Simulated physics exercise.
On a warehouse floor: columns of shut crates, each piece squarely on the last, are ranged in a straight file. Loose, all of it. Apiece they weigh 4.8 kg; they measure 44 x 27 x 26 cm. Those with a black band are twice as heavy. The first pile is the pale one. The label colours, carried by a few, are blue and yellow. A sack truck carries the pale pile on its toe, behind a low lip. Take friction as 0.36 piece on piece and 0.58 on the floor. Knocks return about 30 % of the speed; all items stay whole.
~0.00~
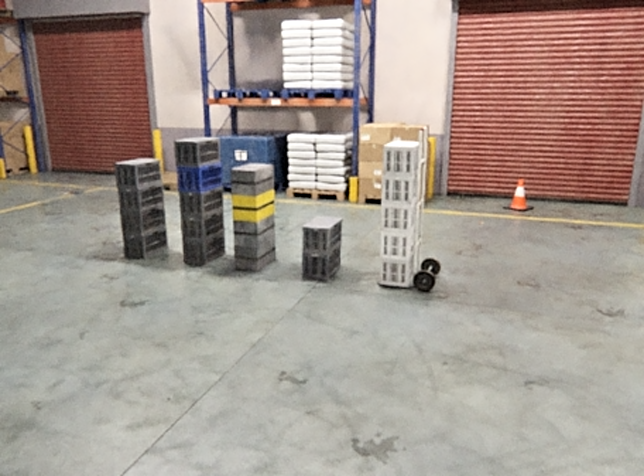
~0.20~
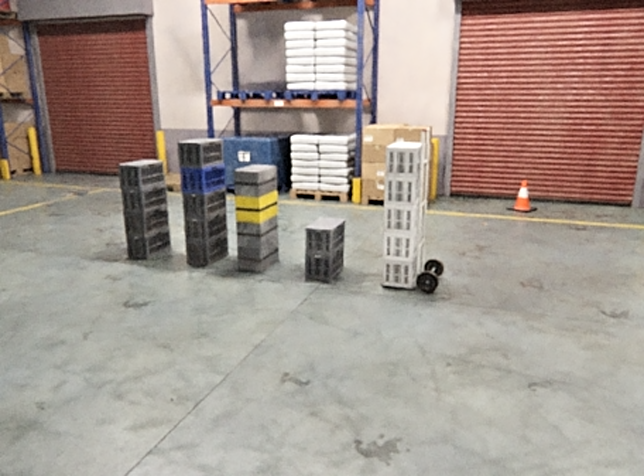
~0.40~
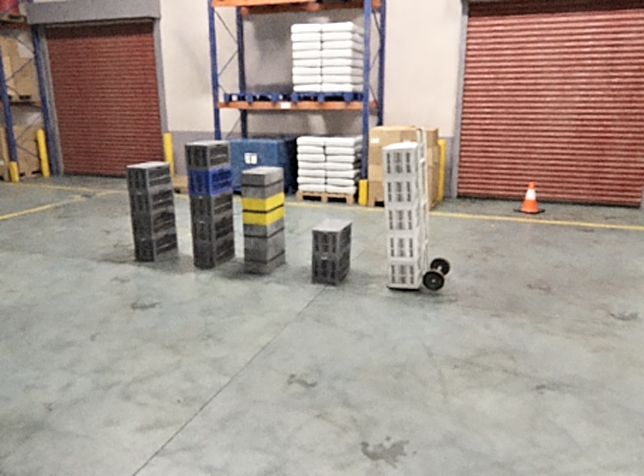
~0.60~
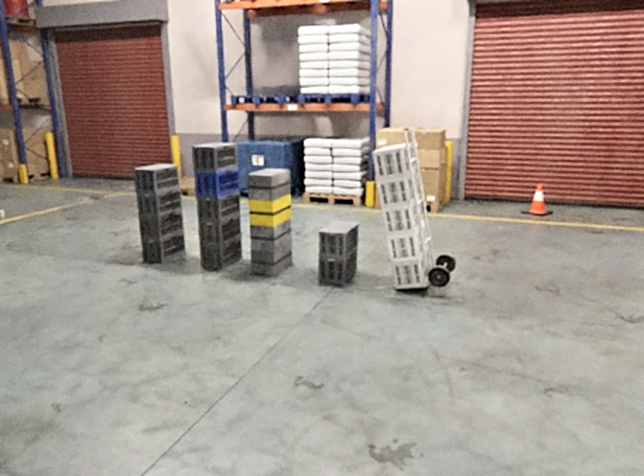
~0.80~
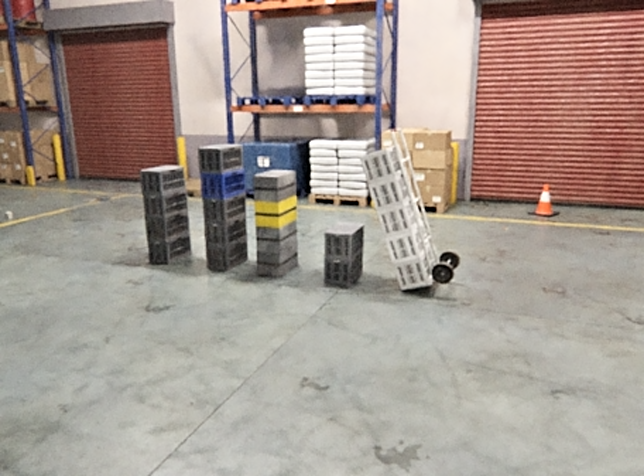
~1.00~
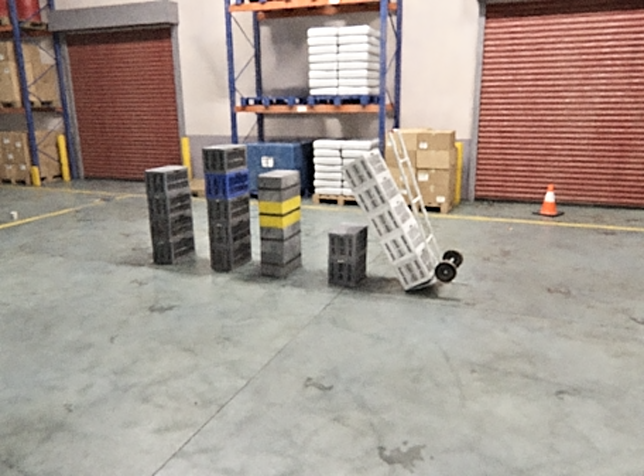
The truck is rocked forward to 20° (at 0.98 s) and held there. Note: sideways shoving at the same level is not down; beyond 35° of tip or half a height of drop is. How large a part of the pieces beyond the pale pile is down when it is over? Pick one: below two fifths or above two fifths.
Below two fifths.
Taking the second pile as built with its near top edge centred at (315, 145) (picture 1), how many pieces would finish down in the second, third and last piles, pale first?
Second 4, third 4, last 4.
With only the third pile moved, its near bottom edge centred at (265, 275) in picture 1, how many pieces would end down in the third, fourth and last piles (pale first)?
Pile tally - third: 1, fourth: 0, last: 0.
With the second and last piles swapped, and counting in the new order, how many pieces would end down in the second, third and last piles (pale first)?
Second 4, third 4, last 1.
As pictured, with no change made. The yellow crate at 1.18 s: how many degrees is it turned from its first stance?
Around 0° from its start.
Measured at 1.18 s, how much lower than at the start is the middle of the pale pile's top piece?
The top piece is some 30 centimetres lower than at the start.
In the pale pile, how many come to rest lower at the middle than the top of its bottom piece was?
Among the pale pieces, the count is 3.
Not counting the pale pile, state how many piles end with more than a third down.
0 in all.
After 1.18 s, 5 of the pale pile down; none of the 15 other crates down.
After 1.54 s, 5 of the pale pile down; none of the 15 other crates down, 5 disturbed; yellow crate 35 mm from its place.
In the end (2.4 s), 5 of the pale pile down; none of the 15 other crates down, 4 disturbed; yellow crate 31 mm from its place; blue crate unmoved. That is 0 per cent. From the last view, middles, yellow crate near (278, 210), blue crate near (227, 183).
